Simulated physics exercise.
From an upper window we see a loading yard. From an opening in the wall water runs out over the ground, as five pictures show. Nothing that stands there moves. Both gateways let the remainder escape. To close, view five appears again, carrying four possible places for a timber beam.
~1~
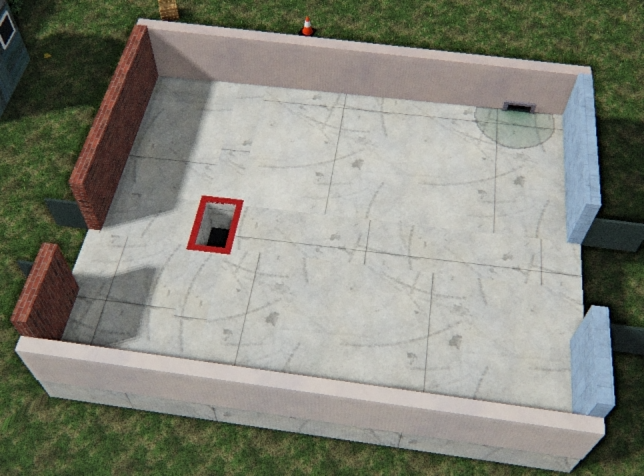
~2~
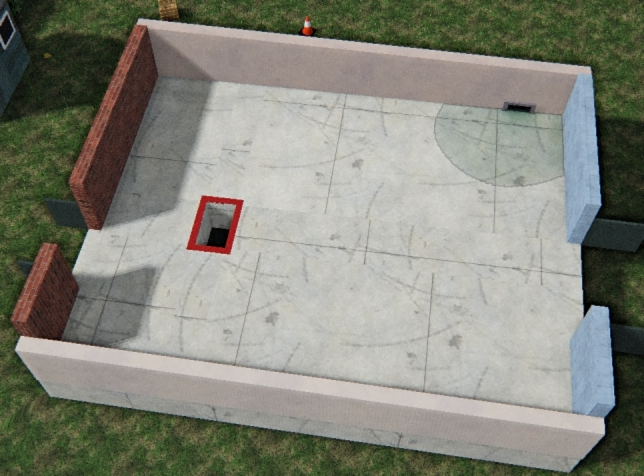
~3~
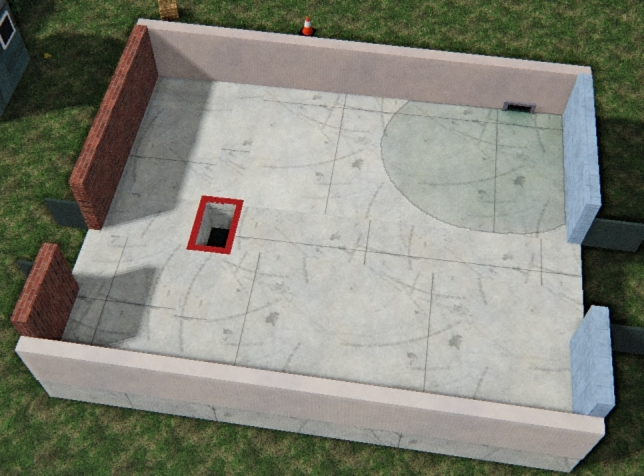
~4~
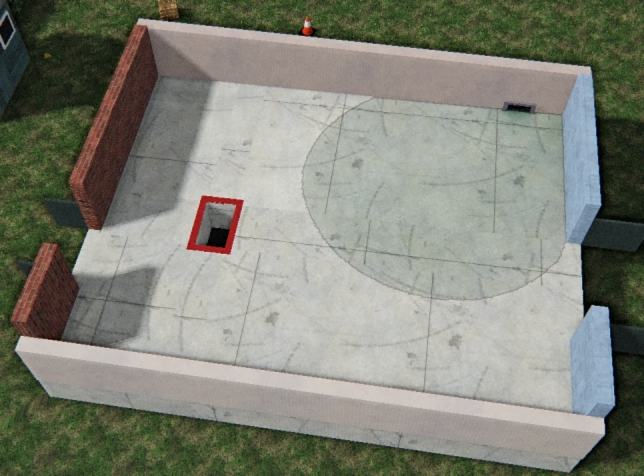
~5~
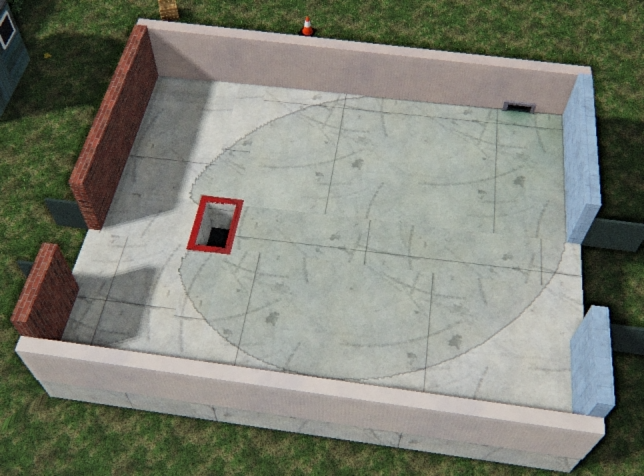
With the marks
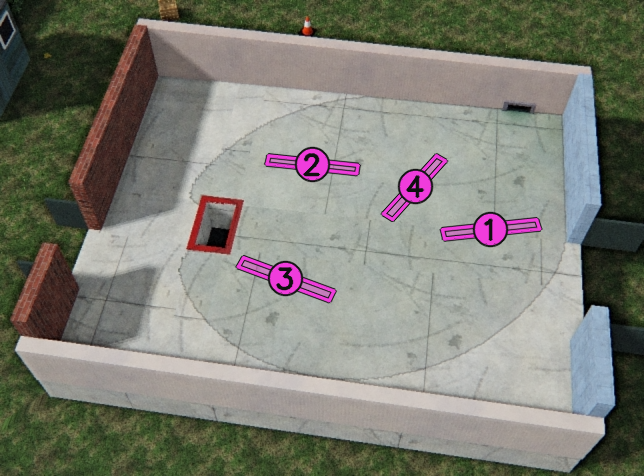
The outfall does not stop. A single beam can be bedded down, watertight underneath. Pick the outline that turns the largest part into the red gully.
3 beats the others.
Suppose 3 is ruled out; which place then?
That is place 1.
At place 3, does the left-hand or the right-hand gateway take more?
The left one.
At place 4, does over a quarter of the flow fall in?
No, it does not.
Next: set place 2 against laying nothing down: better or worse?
Worse.
On the marked copy, 1 from (443, 234) to (538, 224); 2 from (267, 159) to (357, 169); 3 from (240, 262) to (331, 295); 4 from (388, 216) to (440, 158).
Choosing 1, about 30 % of the stream runs into the red gully, about 67 % out by the gates.
Choosing 2, about 18 % of the stream runs into the red gully, about 79 % out by the gates.
Choosing 3, about 46 % of the stream runs into the red gully, about 52 % out by the gates.
Choosing 4, about 15 % of the stream runs into the red gully, about 82 % out by the gates.
